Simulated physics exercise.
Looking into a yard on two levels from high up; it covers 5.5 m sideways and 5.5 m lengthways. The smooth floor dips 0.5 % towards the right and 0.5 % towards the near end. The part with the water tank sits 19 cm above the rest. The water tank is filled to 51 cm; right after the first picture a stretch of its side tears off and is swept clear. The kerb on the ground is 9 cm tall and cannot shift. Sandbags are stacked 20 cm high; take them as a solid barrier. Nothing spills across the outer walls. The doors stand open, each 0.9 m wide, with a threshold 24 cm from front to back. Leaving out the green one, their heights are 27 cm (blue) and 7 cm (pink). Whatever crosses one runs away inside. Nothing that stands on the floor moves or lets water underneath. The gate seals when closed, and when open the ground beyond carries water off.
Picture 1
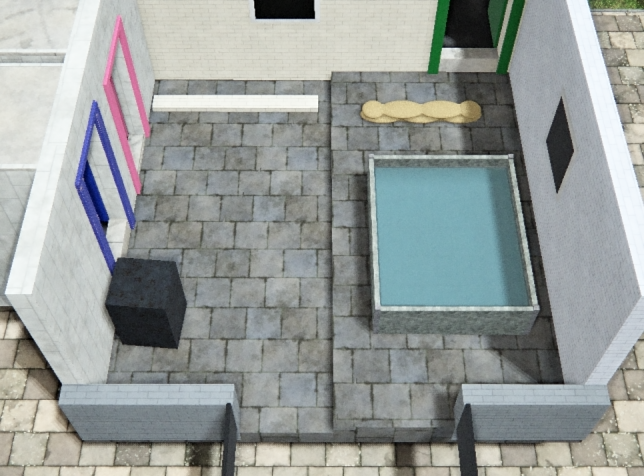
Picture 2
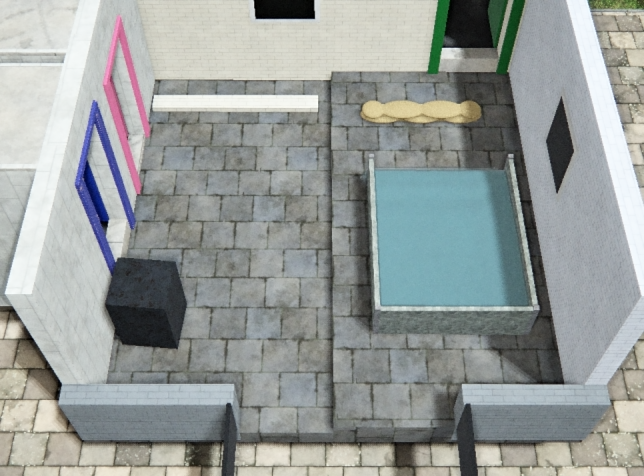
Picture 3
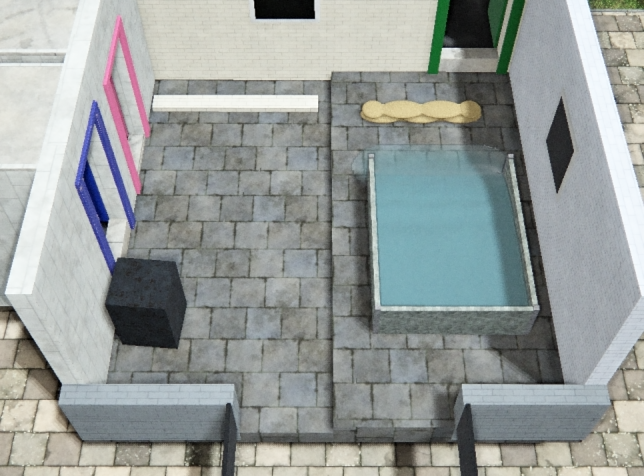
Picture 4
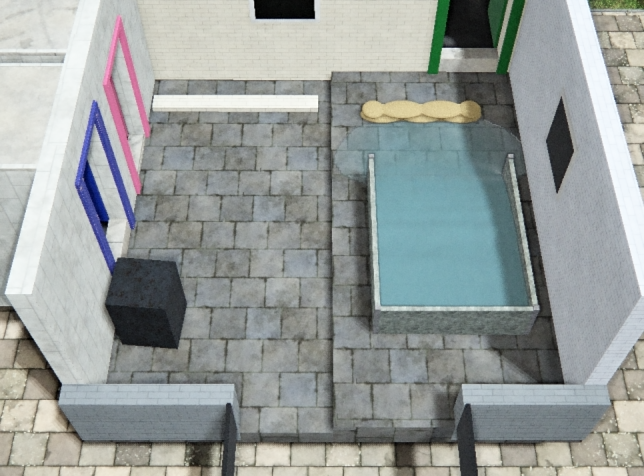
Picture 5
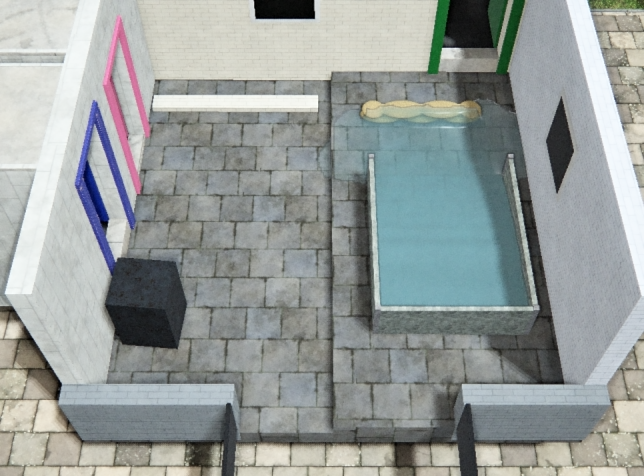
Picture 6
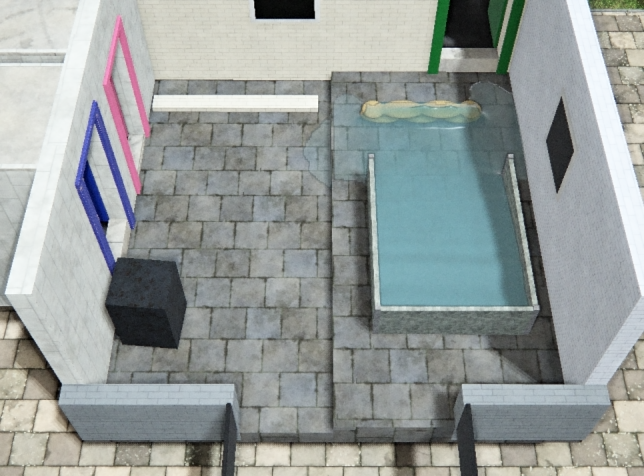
A water tank loses its far side, and water spreads across the paving around the sandbags.
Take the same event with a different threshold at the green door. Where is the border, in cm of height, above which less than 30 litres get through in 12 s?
Close to 22 cm is just enough.
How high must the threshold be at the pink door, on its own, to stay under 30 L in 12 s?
About 13.0 cm at pink.
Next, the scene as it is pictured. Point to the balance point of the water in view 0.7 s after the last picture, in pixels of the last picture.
At about (440, 208).
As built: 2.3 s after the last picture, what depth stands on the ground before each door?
In cm: Blue 0, pink 15, green 24.
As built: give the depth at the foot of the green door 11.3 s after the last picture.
Roughly 5.5 cm deep.
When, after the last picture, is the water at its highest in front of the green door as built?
At about 1.8 s.
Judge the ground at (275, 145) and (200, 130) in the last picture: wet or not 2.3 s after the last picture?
In that order: Wet, wet.
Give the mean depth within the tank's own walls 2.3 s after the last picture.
About 15 cm.
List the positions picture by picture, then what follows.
The water tank at (448, 232) is whole and still, 51 cm deep; the green door at (477, 21) is dry, in the first picture.
Water pours out on the far side and has run 0.2 m, to a hidden place; about 10 cm deep outside, 51 cm at the back, in the second picture.
The front is at (375, 150), 0.6 m from the gap on the far side; 1.2 m2 of floor is wet, 51 cm left at the back, in the third picture.
Water pours out on the far side and has run 1.1 m, to (374, 125); about 8 cm deep outside, 51 cm at the back, in the fourth picture.
The front is at (481, 104), 1.5 m from the gap on the far side; 3.2 m2 of floor is wet, 51 cm left at the back, in the fifth picture.
The front is at (495, 90), 1.8 m from the gap on the far side; 3.7 m2 of floor is wet, 50 cm left at the back; the green door at (477, 21), 2.3 m from the gap, is still 0.4 m from the nearest water, in the sixth picture.
Then, 0.7 s after the last picture water covers 25 % of the floor, deepest (36 cm) near (513, 129); 14 cm at the green door, 0 litres in over its 27 cm threshold.
Then, 2.3 s after the last picture water covers 50 % of the floor, deepest (30 cm) near (504, 76); 24 cm at the green door, 7 litres in over its 27 cm threshold.
Then, 11.3 s after the last picture water covers 90 % of the floor, deepest (12 cm) near (150, 118); 6 cm at the green door, 9 litres in over its 27 cm threshold.
At the green door as built, the water peaked near 26 cm, 1.7 s after the last picture.
With a threshold of 18 cm, 57 litres would have come in within the 12 s; with 24 cm, 19 litres. So under 30 litres takes about 22 cm.
